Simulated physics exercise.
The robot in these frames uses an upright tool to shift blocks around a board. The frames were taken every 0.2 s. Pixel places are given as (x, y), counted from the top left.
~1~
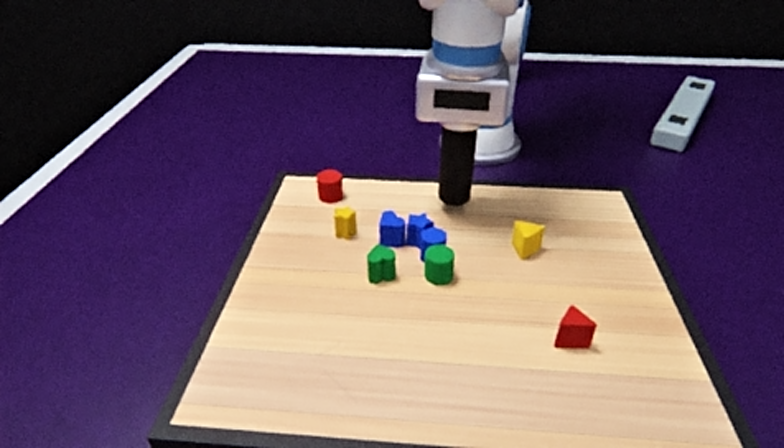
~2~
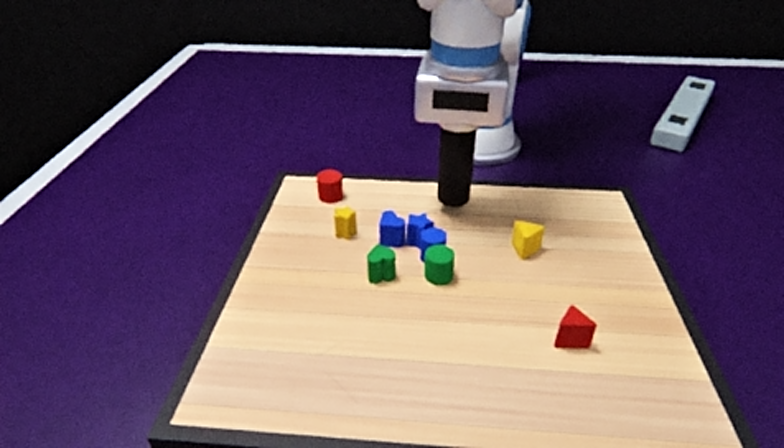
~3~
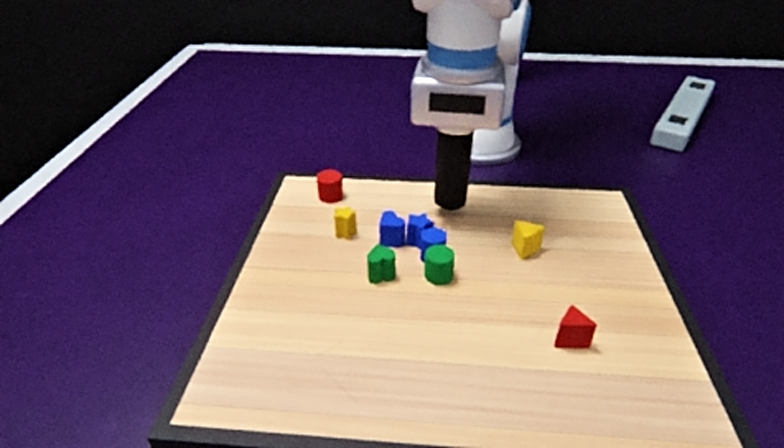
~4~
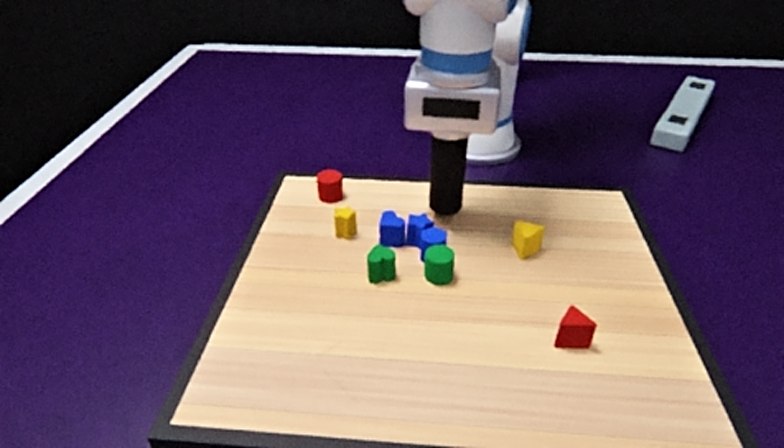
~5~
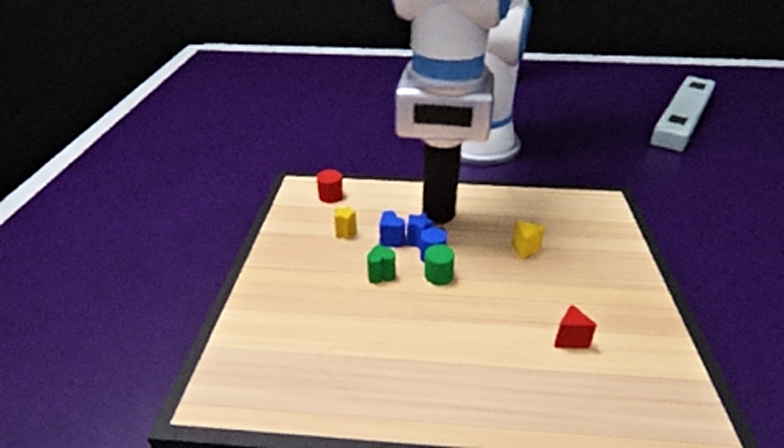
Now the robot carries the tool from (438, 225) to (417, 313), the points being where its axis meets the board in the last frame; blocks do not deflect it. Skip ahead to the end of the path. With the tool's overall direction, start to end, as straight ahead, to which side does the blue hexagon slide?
Side: Right.
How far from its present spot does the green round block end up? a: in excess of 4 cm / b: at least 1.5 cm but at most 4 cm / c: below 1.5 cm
a (in excess of 4 cm)
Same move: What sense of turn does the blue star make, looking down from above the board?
The block spins clockwise.
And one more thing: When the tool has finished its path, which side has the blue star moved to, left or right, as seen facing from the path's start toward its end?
Right.
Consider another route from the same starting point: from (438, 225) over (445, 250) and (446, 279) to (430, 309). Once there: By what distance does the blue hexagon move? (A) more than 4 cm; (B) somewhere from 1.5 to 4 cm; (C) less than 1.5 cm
The one that fits is A, more than 4 cm.
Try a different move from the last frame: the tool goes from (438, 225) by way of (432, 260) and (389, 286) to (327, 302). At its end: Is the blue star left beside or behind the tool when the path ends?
Yes.
What follows on the original path. One third of the way, tool at (432, 240); blue star at (401, 236), turned 35° clockwise; blue hexagon at (427, 249); green round block at (442, 266).
Two thirds of the way, tool at (425, 268); green heart block at (376, 255), turned 15° clockwise; blue star at (397, 245), turned 115° clockwise; blue hexagon at (411, 277), turned 50° clockwise; green round block at (445, 278).
At the end, tool at (418, 301); green heart block at (376, 255), turned 15° clockwise; blue star at (397, 245), turned 115° clockwise; blue hexagon at (393, 309), turned 85° clockwise; green round block at (454, 300).
